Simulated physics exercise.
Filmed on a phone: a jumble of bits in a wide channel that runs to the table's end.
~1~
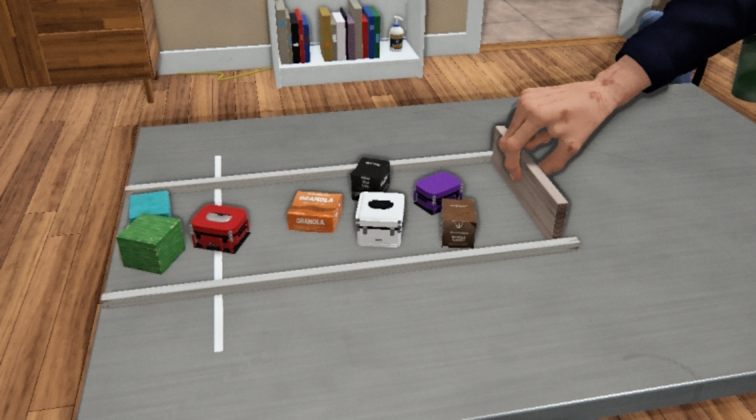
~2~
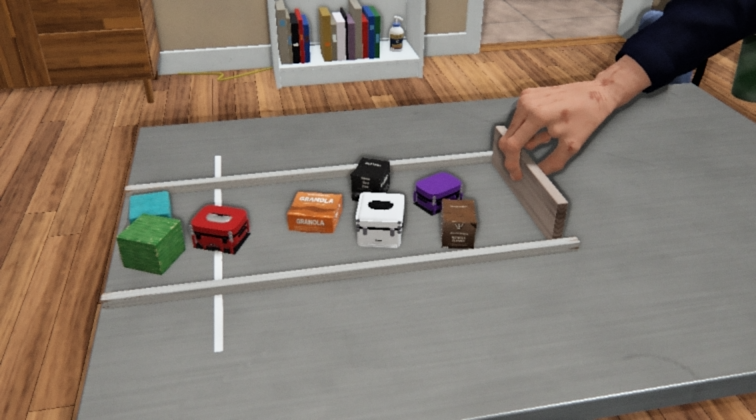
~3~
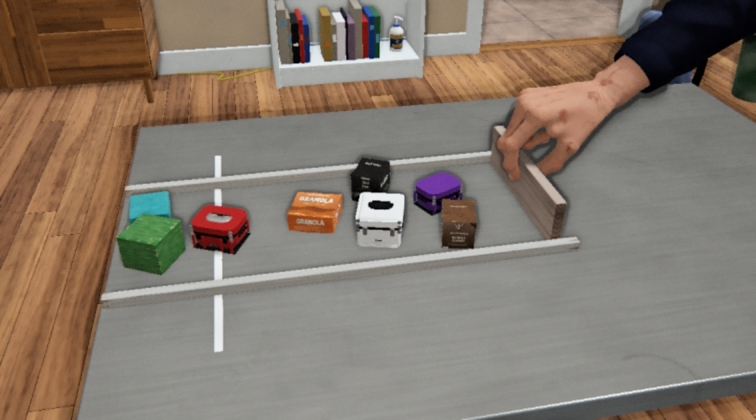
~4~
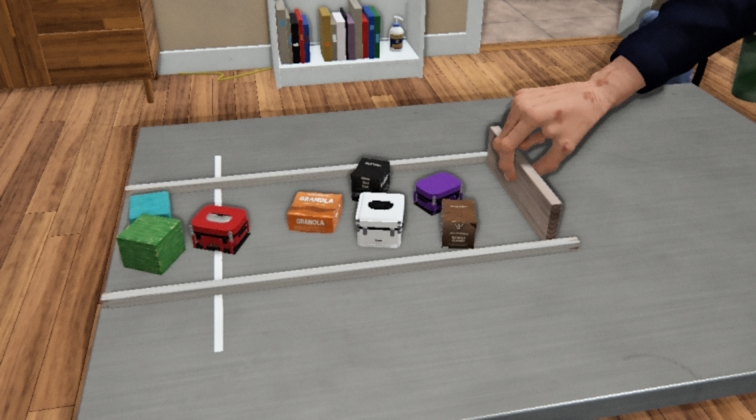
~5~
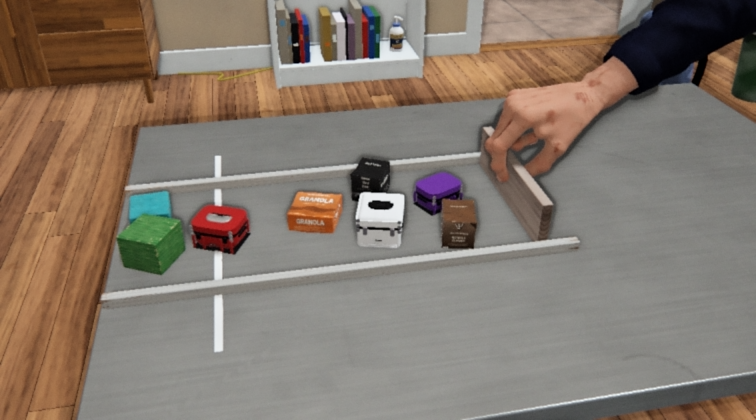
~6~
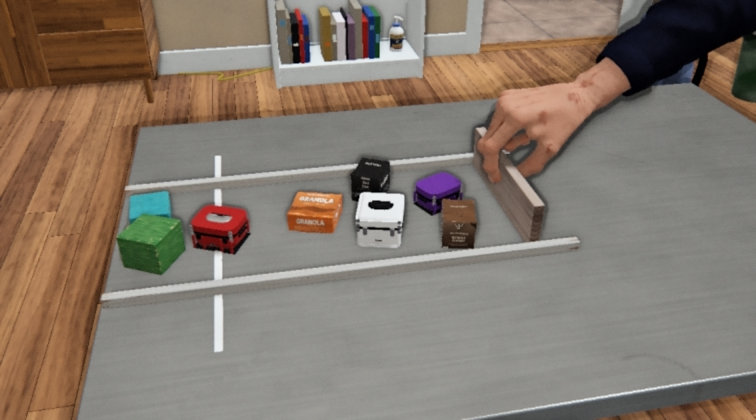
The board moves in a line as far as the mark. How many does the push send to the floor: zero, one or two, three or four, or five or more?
In the end the number that fall off is one or two.
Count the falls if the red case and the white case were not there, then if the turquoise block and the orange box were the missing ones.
The counts: 0 and 0.
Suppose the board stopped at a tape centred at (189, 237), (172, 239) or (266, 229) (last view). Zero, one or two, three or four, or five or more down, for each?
For each place: Three or four; three to four; zero.
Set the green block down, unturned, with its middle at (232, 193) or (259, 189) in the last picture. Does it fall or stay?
In that order, it stays on; remains up.
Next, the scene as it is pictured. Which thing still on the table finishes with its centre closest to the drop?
The green block ends nearest.
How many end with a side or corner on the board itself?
The number is 3.
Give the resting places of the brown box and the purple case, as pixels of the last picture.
The brown box at (199, 262), the purple case at (196, 214).
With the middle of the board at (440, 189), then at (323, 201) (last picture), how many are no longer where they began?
First 2, then 5.
Soon after, none off yet; turquoise block at rest near (151, 213); green block at rest near (152, 243); red case at rest near (221, 229).
In the end, the number that fall off is one or two; gone, turquoise block.
